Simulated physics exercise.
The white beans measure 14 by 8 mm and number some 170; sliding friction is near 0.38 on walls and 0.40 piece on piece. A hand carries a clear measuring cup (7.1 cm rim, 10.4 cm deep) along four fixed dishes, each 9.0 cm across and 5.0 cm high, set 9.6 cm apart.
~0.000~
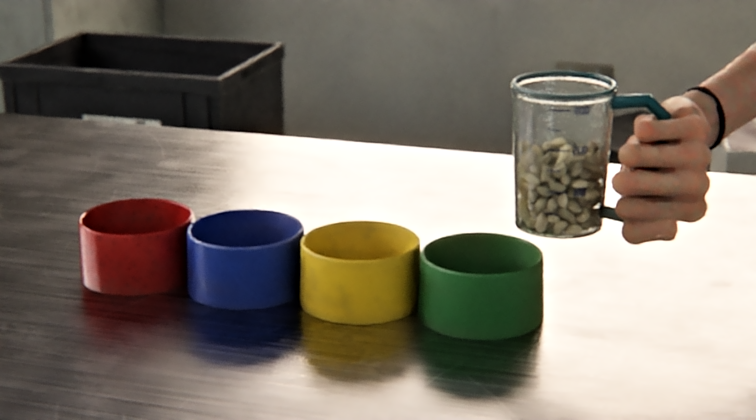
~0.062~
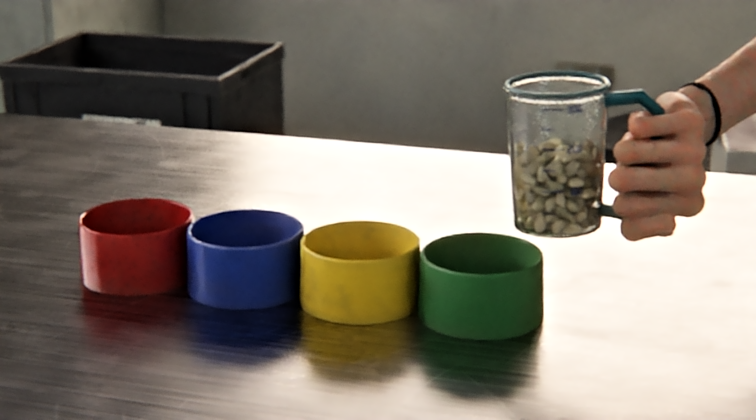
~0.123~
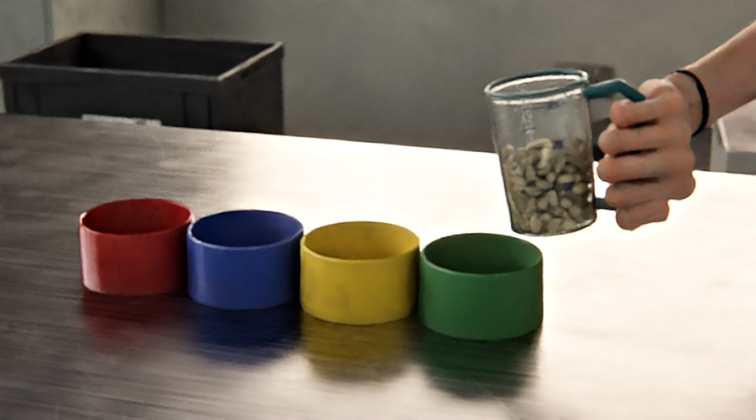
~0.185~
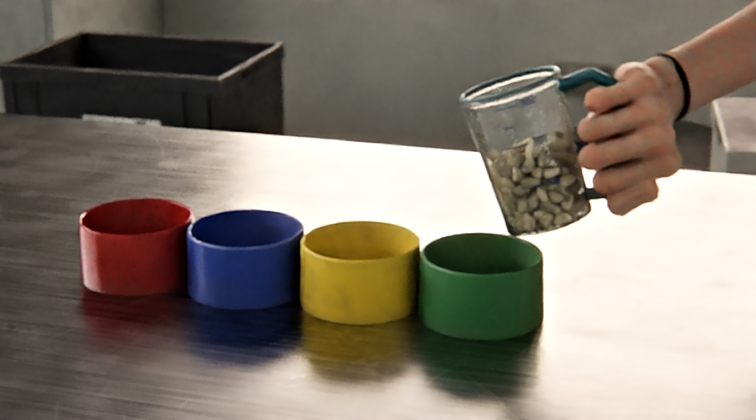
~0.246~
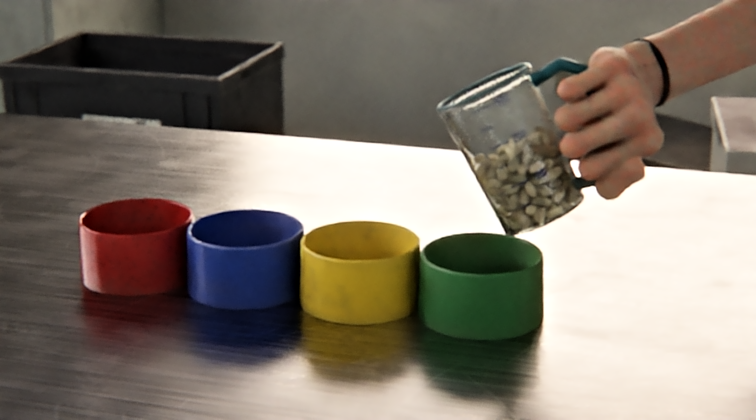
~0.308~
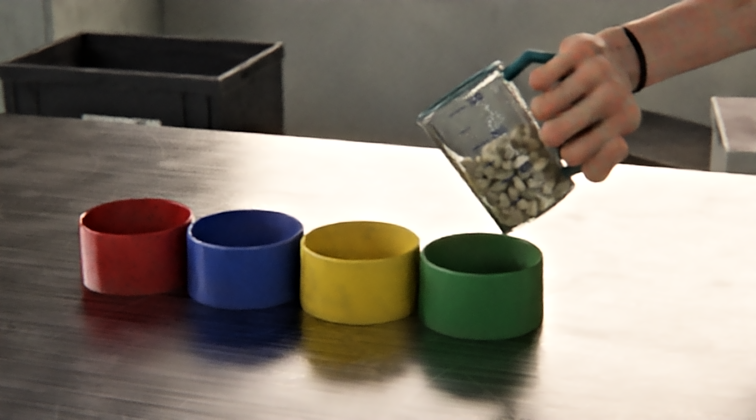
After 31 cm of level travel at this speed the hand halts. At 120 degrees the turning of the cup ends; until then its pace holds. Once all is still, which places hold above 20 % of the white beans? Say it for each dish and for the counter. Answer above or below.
Red dish: Below; blue dish: Above; green dish: Below; yellow dish: Below; on the counter: Below.
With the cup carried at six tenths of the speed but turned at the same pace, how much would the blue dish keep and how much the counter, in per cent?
Then: Blue 0, counter 10.
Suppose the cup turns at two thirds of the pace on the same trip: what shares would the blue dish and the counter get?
Blue 20, counter 10.
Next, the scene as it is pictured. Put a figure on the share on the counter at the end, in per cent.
Roughly 5 per cent.
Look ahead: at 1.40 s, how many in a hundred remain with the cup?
Some 0 per cent of the load.
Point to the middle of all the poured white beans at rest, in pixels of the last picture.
Around (234, 260).
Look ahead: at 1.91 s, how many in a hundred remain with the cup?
Some 0 per cent of the load.
After 0.96 s, tilt 120 degrees; cup holds 70 %, blue 25 %.
After 1.40 s, tilt 120 degrees; cup holds 0 %, blue 95 %.
After 1.91 s, tilt 120 degrees; cup holds 0 %, blue 95 %.
At rest (2.2 s), red 0 %, blue 95 %, green 0 %, yellow 0 %, counter 5 %.
